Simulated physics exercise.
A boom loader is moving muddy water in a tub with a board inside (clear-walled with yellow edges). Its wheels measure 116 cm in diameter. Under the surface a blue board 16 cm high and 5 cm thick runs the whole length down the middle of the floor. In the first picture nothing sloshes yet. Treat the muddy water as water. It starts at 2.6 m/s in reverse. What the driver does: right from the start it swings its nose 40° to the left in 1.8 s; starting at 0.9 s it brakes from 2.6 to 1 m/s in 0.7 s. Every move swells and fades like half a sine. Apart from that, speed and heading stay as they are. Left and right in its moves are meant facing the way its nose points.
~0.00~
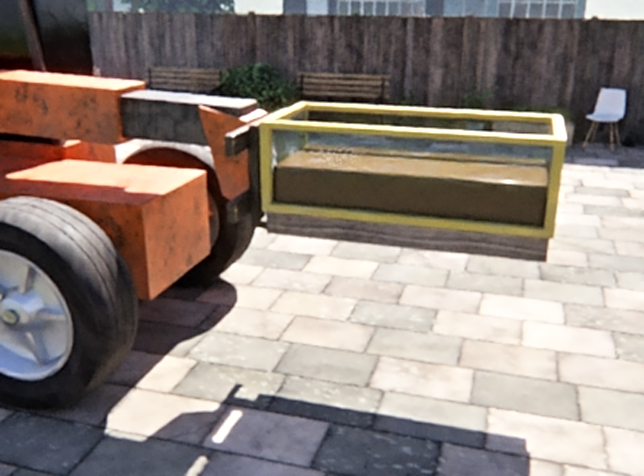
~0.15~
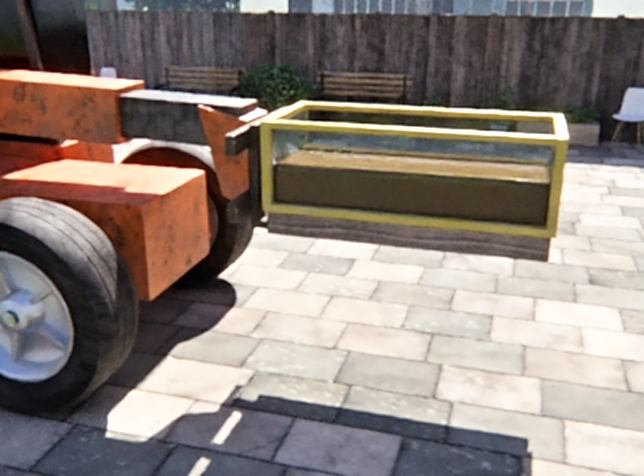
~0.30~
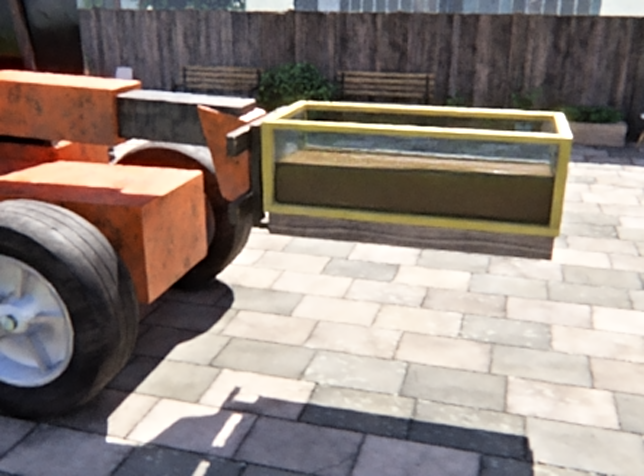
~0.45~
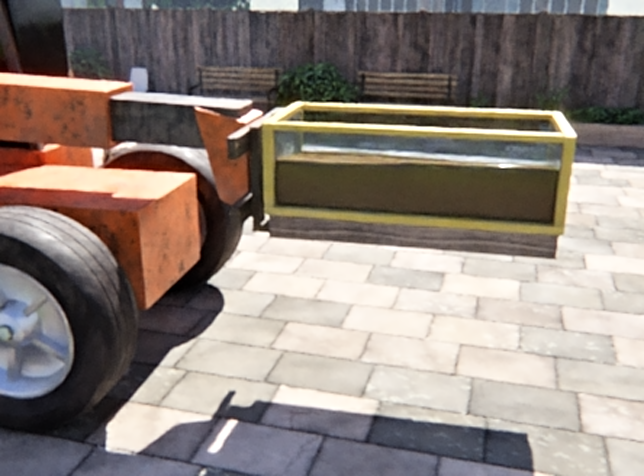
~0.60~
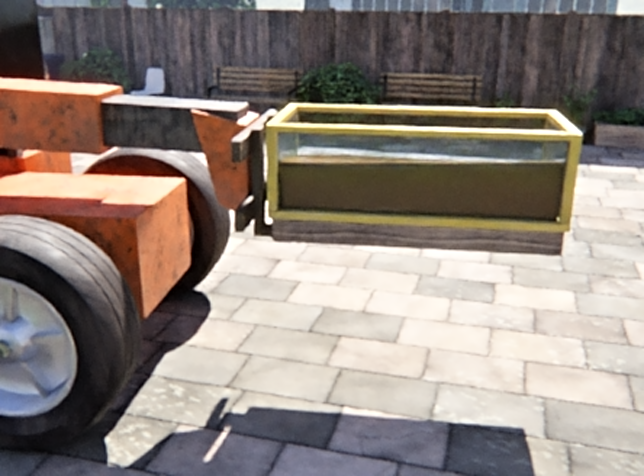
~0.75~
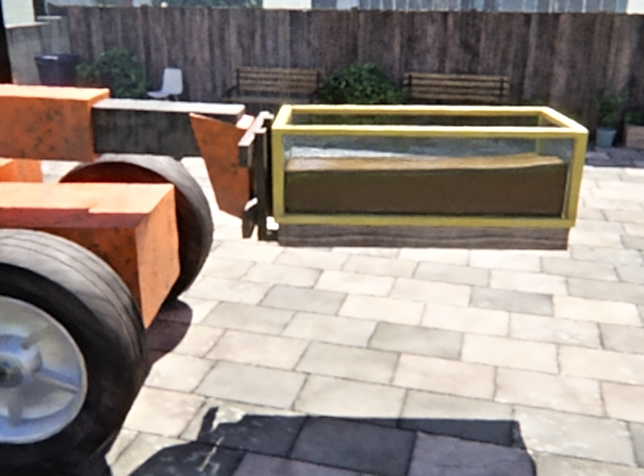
The footage shows an orange loader holding a yellow-edged, clear-walled tub of muddy water over sunlit paving as it turns, the fence and benches sliding right behind it while the water climbs the near wall, its surface tilting.
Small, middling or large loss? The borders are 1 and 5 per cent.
It comes out middling.
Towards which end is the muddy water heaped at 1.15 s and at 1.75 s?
At the front, then the back.
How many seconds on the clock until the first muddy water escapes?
At about 1.5 s.
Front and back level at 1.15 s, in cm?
About 32 cm in front and 18 cm behind.
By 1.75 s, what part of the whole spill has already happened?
About 20 per cent.
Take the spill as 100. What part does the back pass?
Some 20 per cent of it.
Then, 1.15 s in, it stands 18 cm high behind and 31 cm in front; all of it is still inside.
Then, 1.75 s in, it stands 47 cm high behind and 10 cm in front; 1 per cent has gone over the far side.
Then, 2.35 s in, it stands 19 cm high behind and 15 cm in front; 2 per cent has gone over the far side.
Then, 4.78 s in, 3 per cent has gone over the far side and the front, 6 of 180 litres.
